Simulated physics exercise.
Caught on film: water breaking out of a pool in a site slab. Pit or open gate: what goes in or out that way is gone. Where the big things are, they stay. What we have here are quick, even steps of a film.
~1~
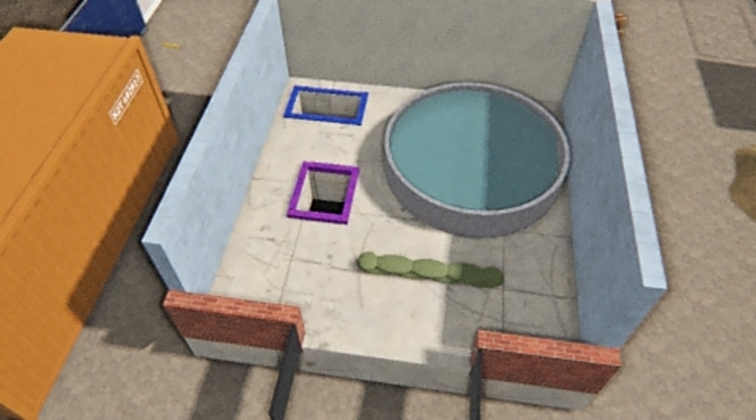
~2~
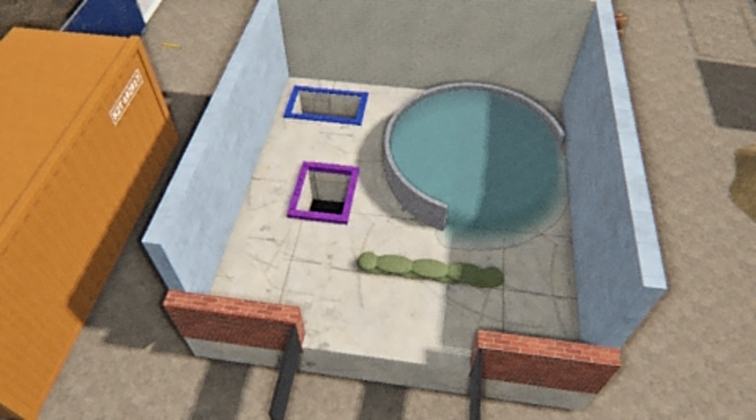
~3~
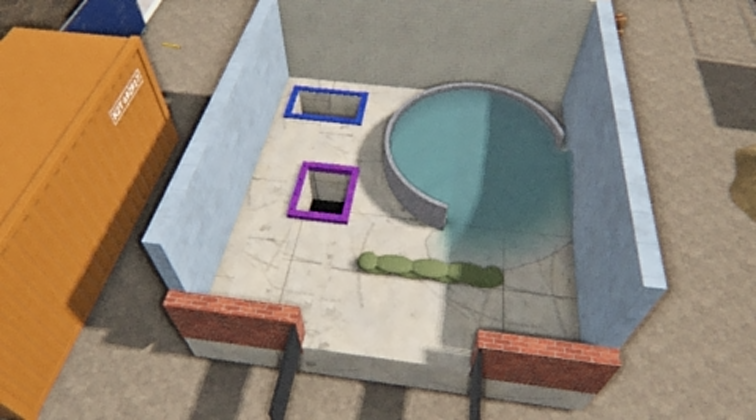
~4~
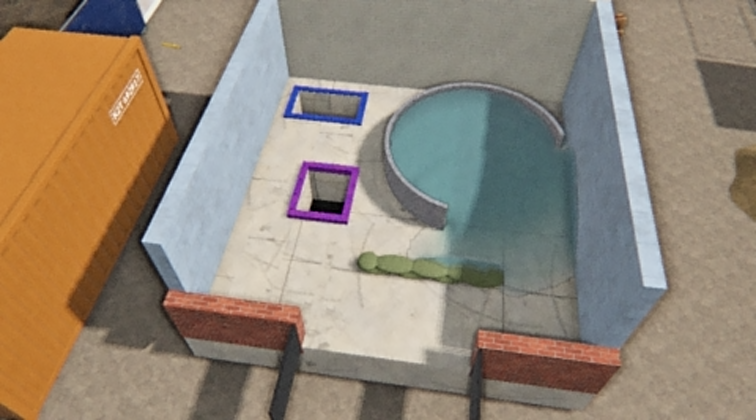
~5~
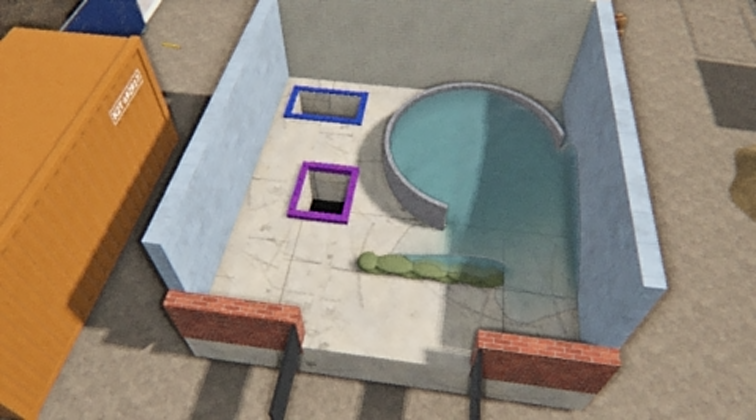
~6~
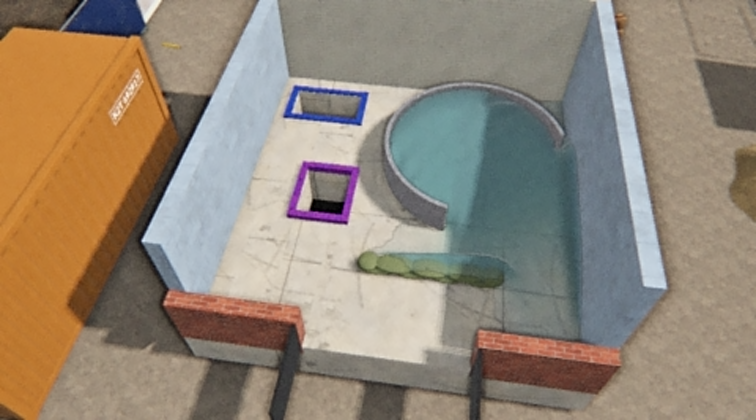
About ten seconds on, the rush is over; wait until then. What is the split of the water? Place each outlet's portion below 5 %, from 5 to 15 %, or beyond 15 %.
Once it settles, the gate collects beyond 15 %, the purple pit collects below 5 %, the blue pit collects from 5 to 15 %.
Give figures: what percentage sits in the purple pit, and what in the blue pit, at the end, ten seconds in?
I reckon close to 2 % and close to 10 % respectively.
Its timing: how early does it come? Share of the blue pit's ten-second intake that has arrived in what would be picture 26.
Share by then: About 0 in a hundred.
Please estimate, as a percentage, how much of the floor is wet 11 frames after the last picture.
That works out at 50 %.
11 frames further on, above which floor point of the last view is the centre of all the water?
At roughly (489, 216).
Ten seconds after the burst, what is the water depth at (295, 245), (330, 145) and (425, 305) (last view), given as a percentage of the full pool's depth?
The depths come to near 18, 10 and 14 per cent respectively.
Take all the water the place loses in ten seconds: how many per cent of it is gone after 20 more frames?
By then, close to 15 % of it.
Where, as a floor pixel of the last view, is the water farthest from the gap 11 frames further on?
At about (231, 238).
A moment on, water covers 35 % of the floor; the gate 0 %, the purple pit 0 %, the blue pit 0 %.
Next, water covers 50 % of the floor; the gate 1 %, the purple pit 0 %, the blue pit 0 %.
Then, water covers 80 % of the floor; the gate 5 %, the purple pit 0 %, the blue pit 0 %.
Later, water covers 95 % of the floor; the gate 13 %, the purple pit 1 %, the blue pit 2 %.
In the end, water covers 95 % of the floor; the gate 23 %, the purple pit 1 %, the blue pit 9 %.
